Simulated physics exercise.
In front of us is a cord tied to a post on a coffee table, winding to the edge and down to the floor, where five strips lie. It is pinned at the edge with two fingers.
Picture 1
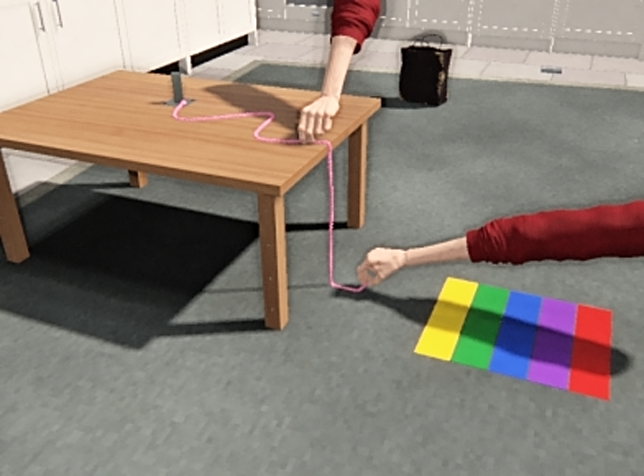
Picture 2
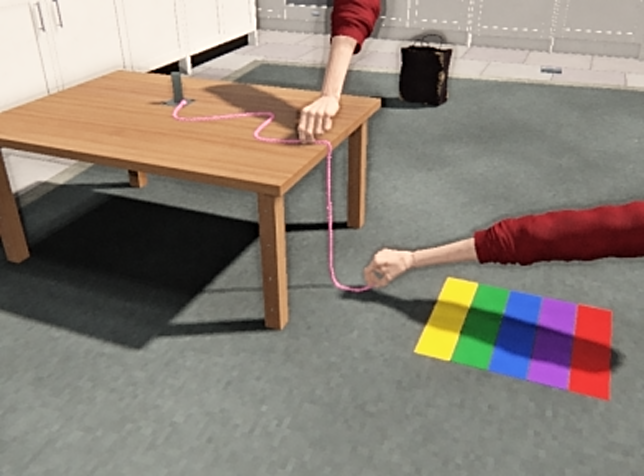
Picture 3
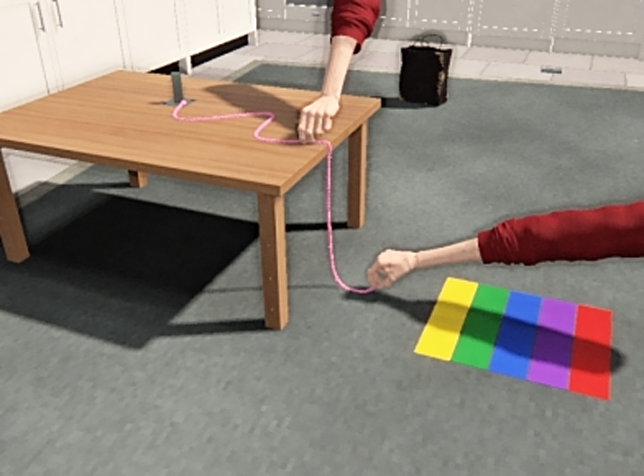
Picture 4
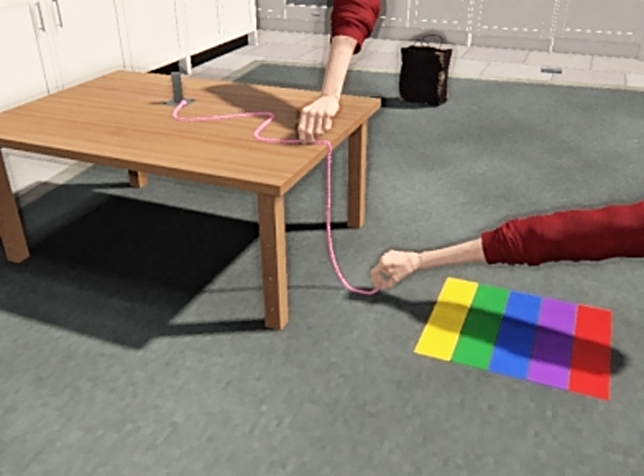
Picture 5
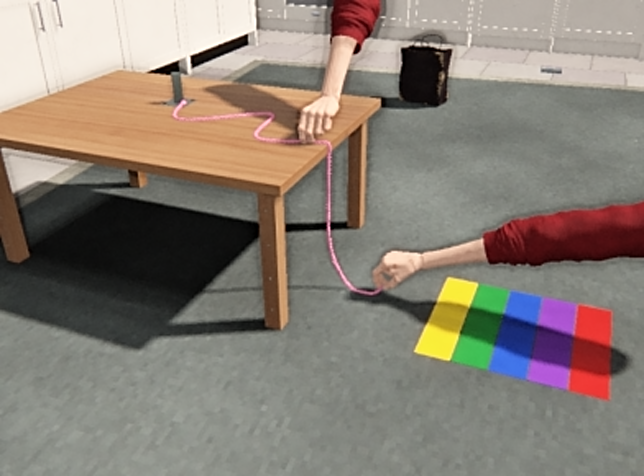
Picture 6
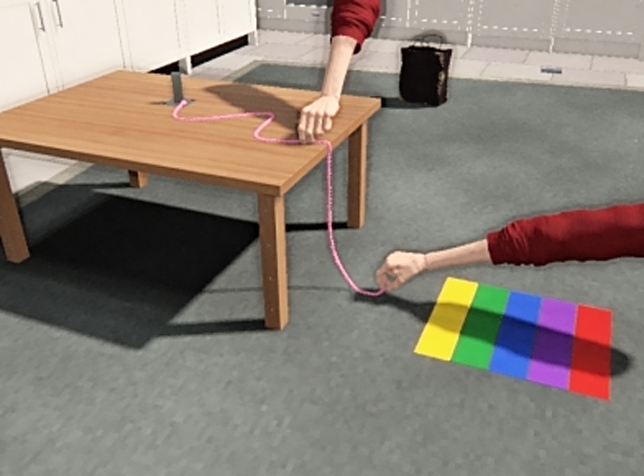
A red-sleeved hand easing the end of a pink cord slightly right near coloured floor strips, another hand pinning it on a table.
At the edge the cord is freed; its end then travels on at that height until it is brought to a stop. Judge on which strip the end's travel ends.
Its travel ends on the red strip.
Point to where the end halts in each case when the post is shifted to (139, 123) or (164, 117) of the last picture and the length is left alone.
The two spots are (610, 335) and (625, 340), in that order.
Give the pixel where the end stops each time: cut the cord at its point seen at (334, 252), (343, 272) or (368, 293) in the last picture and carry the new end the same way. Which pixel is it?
The three cuts give roughly (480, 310), (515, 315) and (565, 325) respectively.
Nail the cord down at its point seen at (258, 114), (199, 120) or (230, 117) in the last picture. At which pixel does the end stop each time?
In that order: (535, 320), (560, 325) and (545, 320).
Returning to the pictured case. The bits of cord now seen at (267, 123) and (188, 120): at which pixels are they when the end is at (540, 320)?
You'll find the first mark at (321, 134) and the second mark at (232, 113).
Soon after, end near (540, 320); over purple.
After that, end near (577, 328); over red.
At the stop, end near (598, 333); over red. The end stops over the red strip.
